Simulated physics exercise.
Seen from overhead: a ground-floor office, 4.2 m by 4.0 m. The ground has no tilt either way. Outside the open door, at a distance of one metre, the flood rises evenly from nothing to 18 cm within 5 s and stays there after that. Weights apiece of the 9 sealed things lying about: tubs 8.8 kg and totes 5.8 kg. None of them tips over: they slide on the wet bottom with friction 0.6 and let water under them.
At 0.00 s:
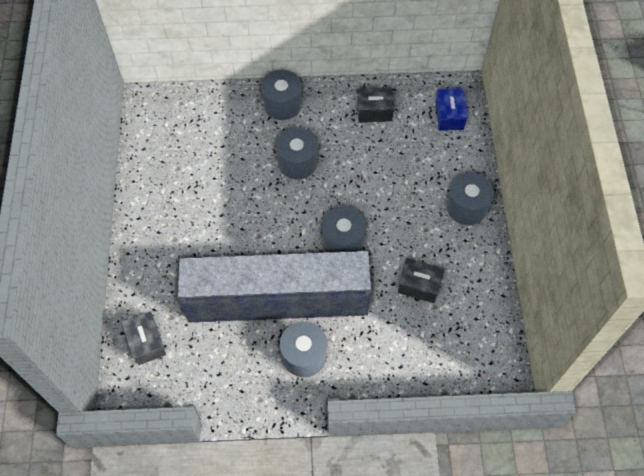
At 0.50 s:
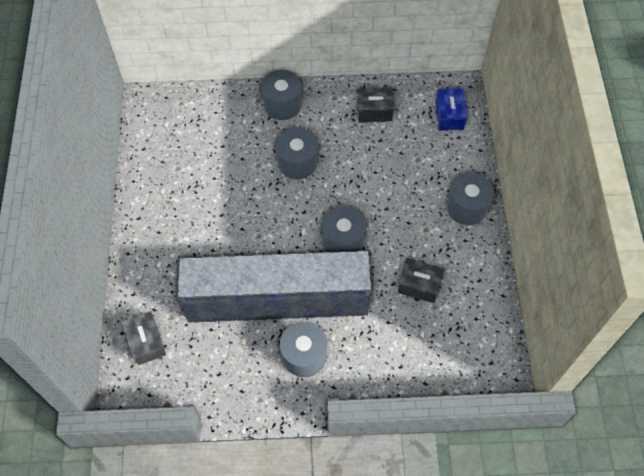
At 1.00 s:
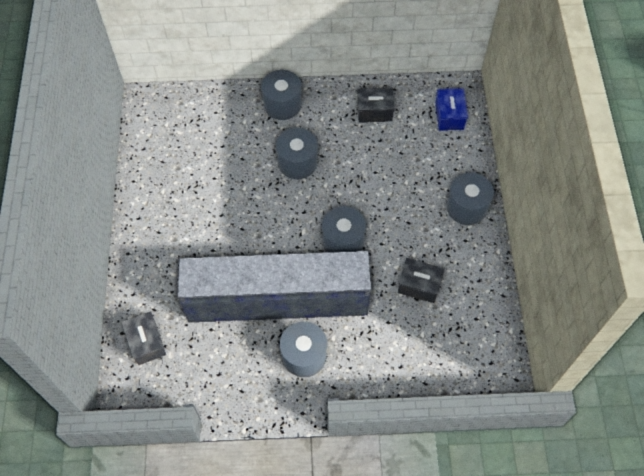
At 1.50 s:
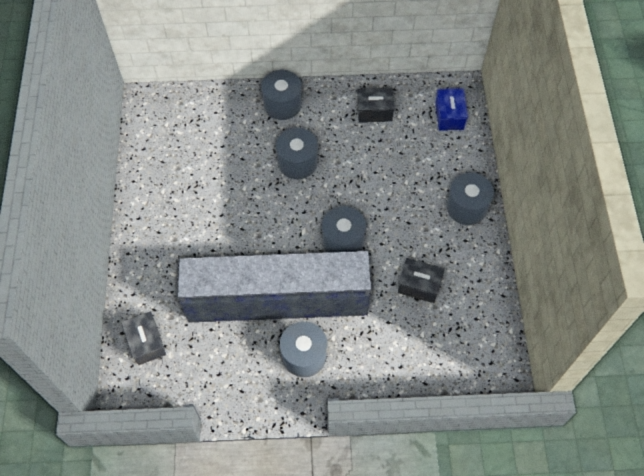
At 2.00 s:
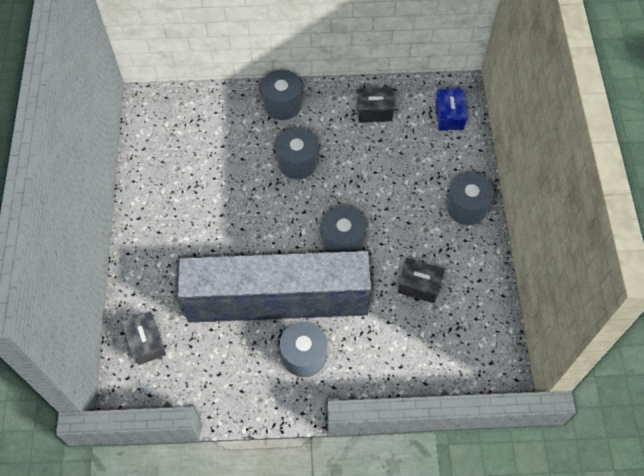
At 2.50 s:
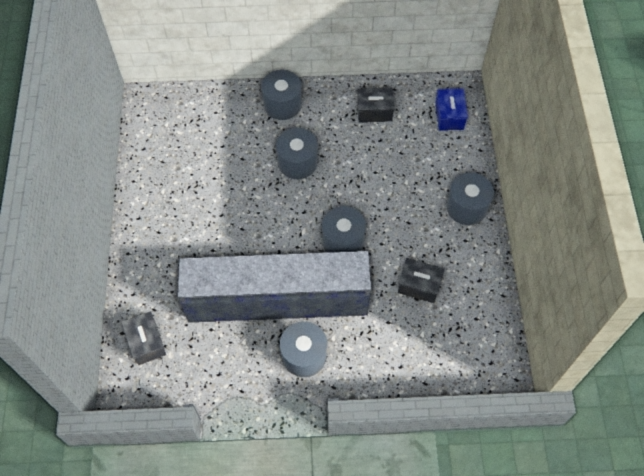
At first, grey tubs, dark totes and a blue tote stand around a long block on the speckled floor of a walled room, with dry paving outside. Greenish water then covers the paving around the walls, creeps over the doorway slab and reaches just inside the opening, while nothing in the room moves.
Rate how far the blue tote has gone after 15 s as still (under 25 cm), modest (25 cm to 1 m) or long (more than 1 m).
Long.
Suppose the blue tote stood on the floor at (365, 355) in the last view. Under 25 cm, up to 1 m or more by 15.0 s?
Outcome - it ends up well away.
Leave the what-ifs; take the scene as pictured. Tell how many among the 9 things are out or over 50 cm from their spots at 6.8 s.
That would be 1.
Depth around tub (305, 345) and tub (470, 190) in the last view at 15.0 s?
I'd put it at 9 cm and 6 cm respectively.
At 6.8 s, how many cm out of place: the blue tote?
By then it has shifted roughly 0 cm.
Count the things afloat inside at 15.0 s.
8.
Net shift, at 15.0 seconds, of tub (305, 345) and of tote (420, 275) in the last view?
Shifts: 350 cm / 40 cm.
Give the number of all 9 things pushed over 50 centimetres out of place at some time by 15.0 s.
It adds up to 7.
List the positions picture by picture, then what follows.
The first frame shows the blue tote at (452, 103), on the bottom; water covers 0.0 m2; 0 of 9 have shifted.
The second frame shows the blue tote at (452, 103) rests on the ground; water covers 0.0 m2; 0 of 9 have shifted.
The third frame shows the blue tote at (452, 103), on the bottom; 0.0 m2 under water; 0 of 9 have shifted.
The fourth frame shows the blue tote at (452, 103), on the bottom; 0.0 m2 under water; 0 of 9 have shifted.
The fifth frame shows the blue tote at (452, 103), on the bottom; water covers 0.0 m2; 0 of 9 have shifted.
The sixth frame shows the blue tote at (452, 103), on the bottom; 0.1 m2 under water; 0 of 9 have shifted.
After 3.5 s the blue tote is near (452, 103), 0.0 m from its start, aground; 0 afloat.
After 6.8 s the blue tote is near (452, 103), 0.0 m from its start, aground; 1 afloat.
After 11.0 s the blue tote is near (452, 102), 0.0 m from its start, aground; 2 afloat.
After 15.0 s the blue tote is near (323, 145), 1.6 m from its start, afloat; 8 afloat.
